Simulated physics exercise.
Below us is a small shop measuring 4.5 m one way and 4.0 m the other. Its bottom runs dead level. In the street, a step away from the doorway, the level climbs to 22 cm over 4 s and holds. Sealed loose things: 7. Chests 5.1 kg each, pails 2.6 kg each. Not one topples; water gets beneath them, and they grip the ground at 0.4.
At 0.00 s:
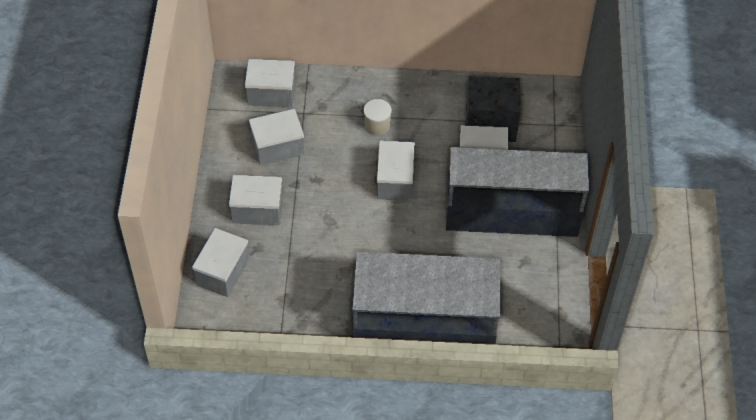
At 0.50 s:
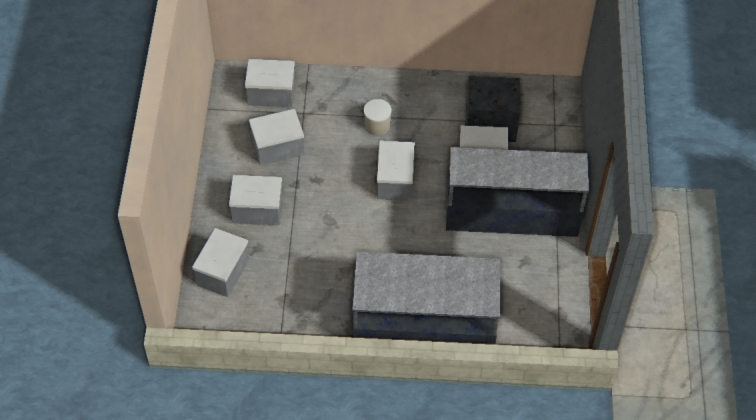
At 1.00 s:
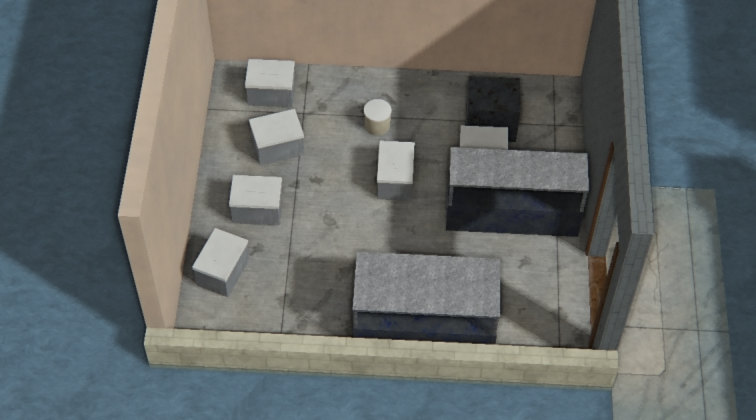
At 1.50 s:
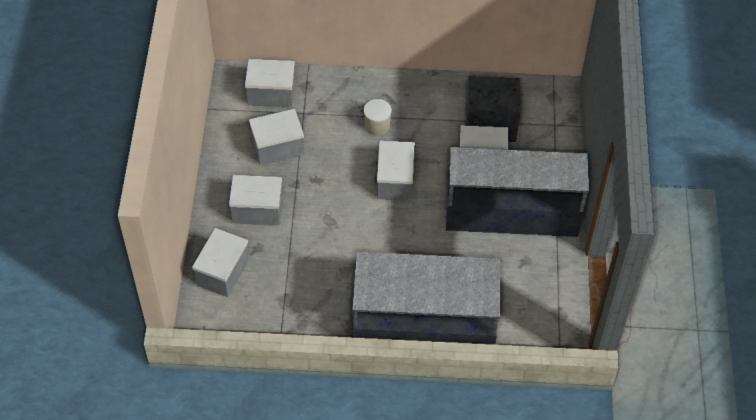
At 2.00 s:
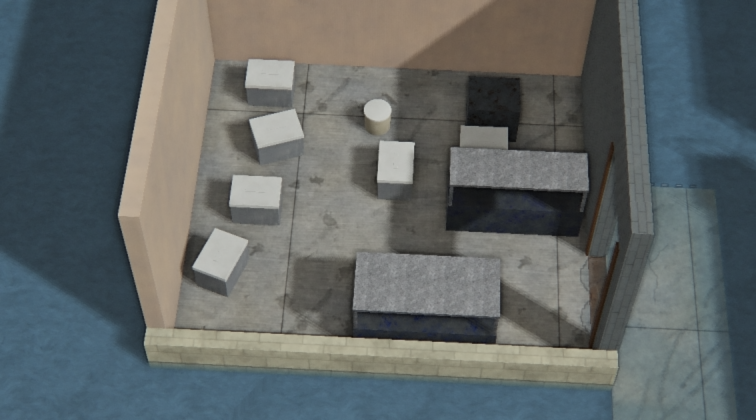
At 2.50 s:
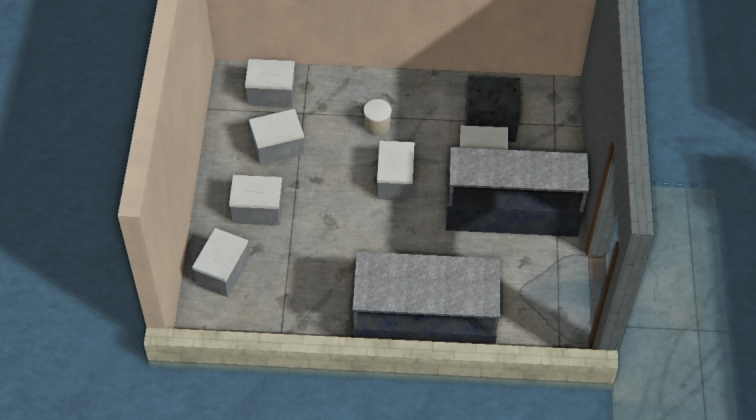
The clip shows a roofless shop from above, with pale chests, a round pail and grey-topped counters staying still while bluish water spreads over the paving outside, then slips through the right-hand doorway onto the nearby floor.
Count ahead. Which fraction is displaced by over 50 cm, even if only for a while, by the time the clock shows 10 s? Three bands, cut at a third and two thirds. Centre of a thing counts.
The tally is moderate.
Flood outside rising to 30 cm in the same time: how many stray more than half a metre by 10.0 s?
Then the count would be 5.
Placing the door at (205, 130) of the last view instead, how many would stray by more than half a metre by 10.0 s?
In that case 5 of them.
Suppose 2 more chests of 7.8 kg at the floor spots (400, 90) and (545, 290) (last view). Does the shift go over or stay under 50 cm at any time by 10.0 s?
So the first ends up within that distance while the second ends up beyond that distance.
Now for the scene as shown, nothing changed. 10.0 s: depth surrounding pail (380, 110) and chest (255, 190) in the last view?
Around 2 cm and 9 cm.
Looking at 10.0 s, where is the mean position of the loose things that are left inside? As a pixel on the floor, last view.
Somewhere near (349, 147).
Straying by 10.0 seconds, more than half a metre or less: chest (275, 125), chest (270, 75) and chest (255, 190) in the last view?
One by one: Above; above; above.
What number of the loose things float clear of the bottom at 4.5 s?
At that time the total is 0.
After 3.5 s 0 of 7 are over 50 cm from their spots; 0 afloat.
After 4.5 s 0 of 7 are over 50 cm from their spots; 0 afloat.
After 7.0 s 1 of 7 are over 50 cm from their spots; 2 afloat.
After 10.0 s 4 of 7 are over 50 cm from their spots, and 4 have been at some point; 4 afloat.
